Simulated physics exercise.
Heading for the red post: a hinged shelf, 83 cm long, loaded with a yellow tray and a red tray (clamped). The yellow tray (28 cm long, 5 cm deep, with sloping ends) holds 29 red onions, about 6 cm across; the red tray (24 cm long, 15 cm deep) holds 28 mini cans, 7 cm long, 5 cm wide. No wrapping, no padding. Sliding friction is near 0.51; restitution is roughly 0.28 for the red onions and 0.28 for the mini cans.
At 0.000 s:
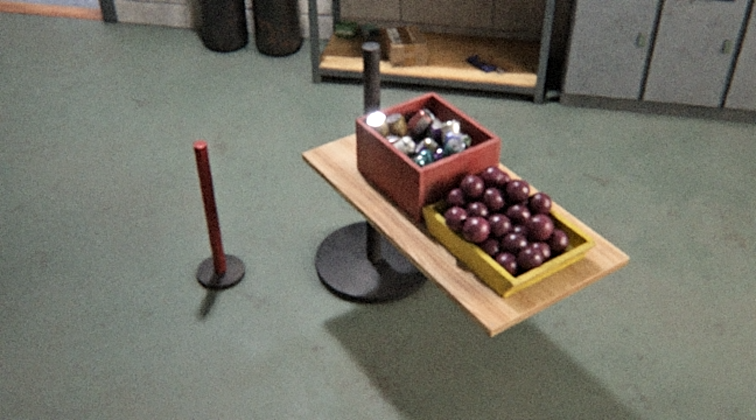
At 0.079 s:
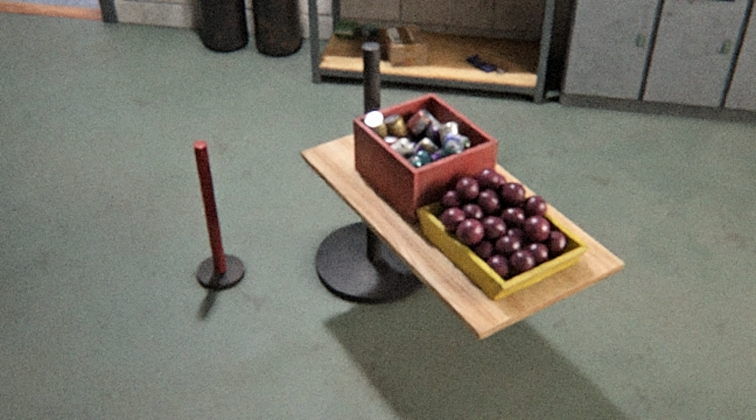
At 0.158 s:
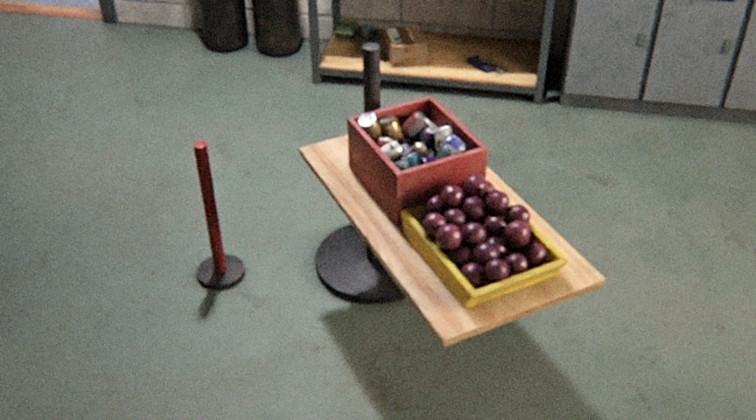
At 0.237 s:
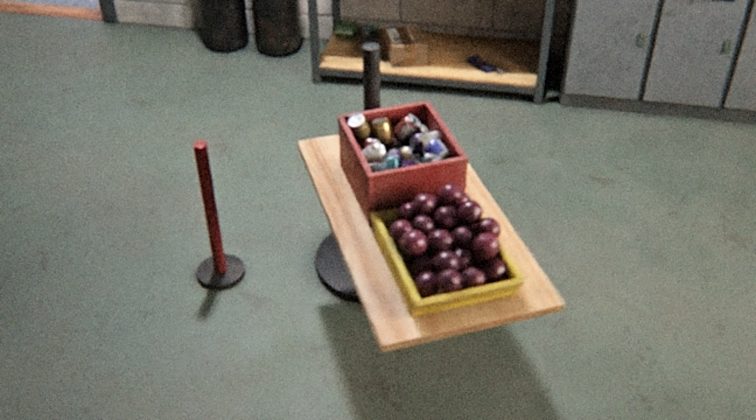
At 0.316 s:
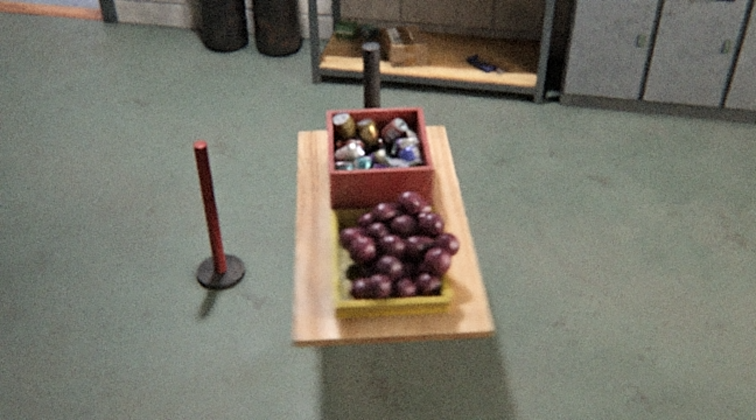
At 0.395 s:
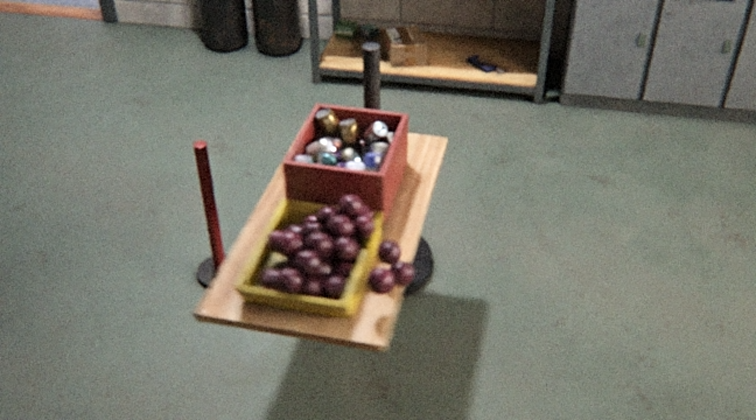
Storage room with green floor, a wooden shelf swinging leftward with red and yellow trays, a few dark onions leaving the yellow one rightward.
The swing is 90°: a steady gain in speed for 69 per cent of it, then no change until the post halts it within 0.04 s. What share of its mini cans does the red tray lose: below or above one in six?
It sheds under a sixth of them.
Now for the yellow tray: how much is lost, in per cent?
About: Yellow tray 55 per cent.
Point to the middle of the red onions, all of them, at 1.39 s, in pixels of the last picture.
Near (159, 332).
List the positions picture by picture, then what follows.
In the first picture (places track the rim corner closest to us here), red tray (423, 169); yellow tray (513, 280); 0° round; all still inside.
In the second picture, red tray (418, 170); yellow tray (503, 283); 2° round.
In the third picture, red tray (401, 172); yellow tray (472, 291); 8° round.
In the fourth picture, red tray (373, 174); yellow tray (417, 300); 17° round.
In the fifth picture, red tray (334, 172); yellow tray (336, 302); 30° round; 1 out, the lowest onion at (447, 245).
In the sixth picture, red tray (288, 162); yellow tray (239, 285); 47° round; 3 out, the lowest onion at (401, 274).
After 0.54 s, the shelf hits the red post.
After 0.62 s, the yellow tray is down by 12 of 29 and the red tray has all 28.
After 0.74 s, the yellow tray is down by 16 of 29 and the red tray has all 28.
After 0.96 s, the yellow tray is down by 16 of 29 and the red tray has all 28.
When it is over (at 1.39 s), the yellow tray is down by 16 of 29 and the red tray has all 28. Asked share, 0 of 28, 0 per cent.
